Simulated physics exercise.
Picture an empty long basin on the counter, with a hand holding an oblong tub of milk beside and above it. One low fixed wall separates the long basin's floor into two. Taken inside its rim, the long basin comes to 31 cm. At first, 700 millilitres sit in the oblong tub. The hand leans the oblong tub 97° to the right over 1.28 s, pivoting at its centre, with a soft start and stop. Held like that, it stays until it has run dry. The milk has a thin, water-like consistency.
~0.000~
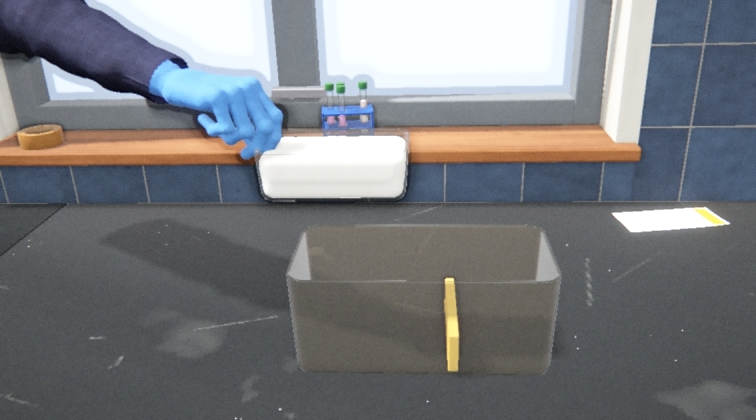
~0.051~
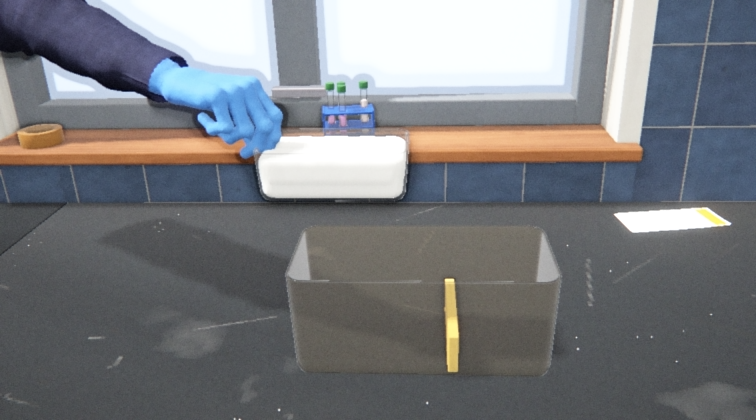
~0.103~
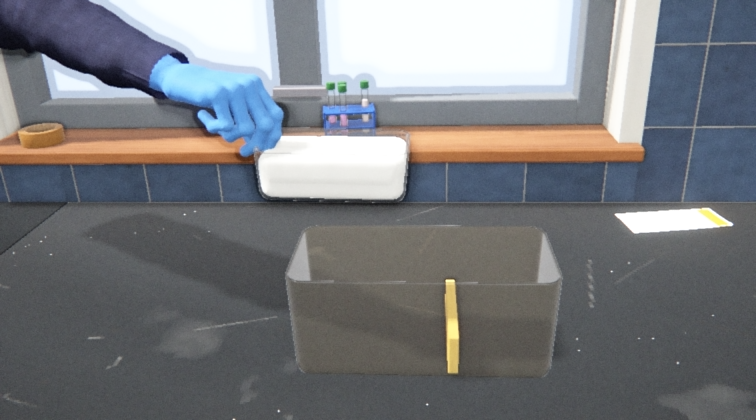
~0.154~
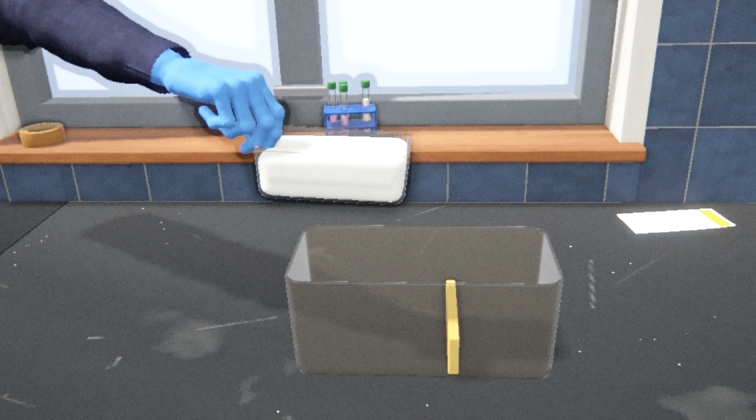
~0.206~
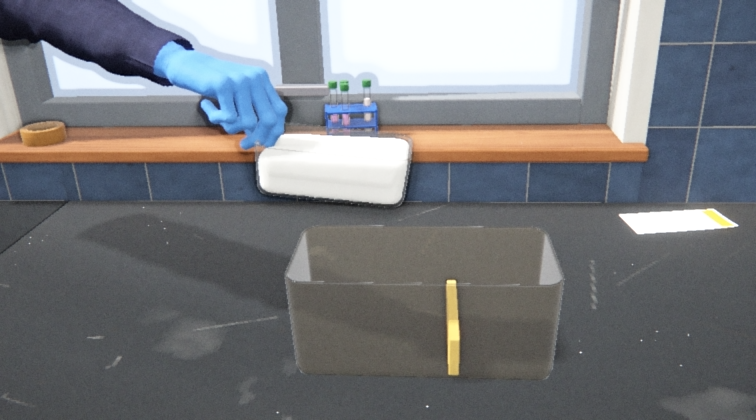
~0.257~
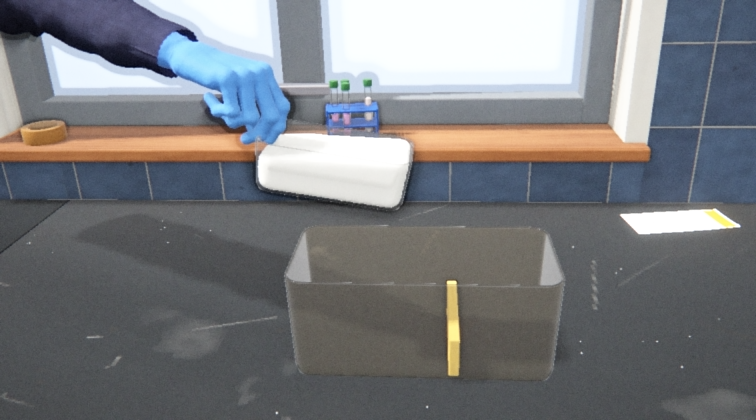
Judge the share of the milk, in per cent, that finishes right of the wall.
65 percent, roughly.
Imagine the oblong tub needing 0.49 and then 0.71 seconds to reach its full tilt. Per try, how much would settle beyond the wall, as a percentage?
I'd say 35 percent on the first go, 55 percent on the next.
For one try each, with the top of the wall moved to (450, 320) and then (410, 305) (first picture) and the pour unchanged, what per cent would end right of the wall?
It comes to 55 per cent, and then 80 per cent.
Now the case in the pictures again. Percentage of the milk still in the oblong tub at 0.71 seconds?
Roughly 34 percent.
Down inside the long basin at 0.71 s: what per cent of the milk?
Fraction in basin: Approx. 30%.
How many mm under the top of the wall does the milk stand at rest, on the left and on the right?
Roughly 42 mm on the left side and roughly 22 mm on the right.
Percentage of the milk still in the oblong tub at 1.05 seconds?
Around 7 in a hundred.
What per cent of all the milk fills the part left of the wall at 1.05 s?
The fraction is near 24 percent.
After 0.71 s the tilt is 57° and 33 per cent is still to pour, 4 is left of the wall and 26 right of it.
After 1.05 s the tilt is 89° and 7 per cent is still to pour, 23 is left of the wall and 64 right of it.
After 1.40 s the tilt is 97° and 1 per cent is still to pour, 32 is left of the wall and 65 right of it.
After 1.78 s the tilt is 97° and 0 per cent is still to pour, 33 is left of the wall and 65 right of it.
In the end 33 per cent lies left of the wall, 65 right of it and 2 outside.
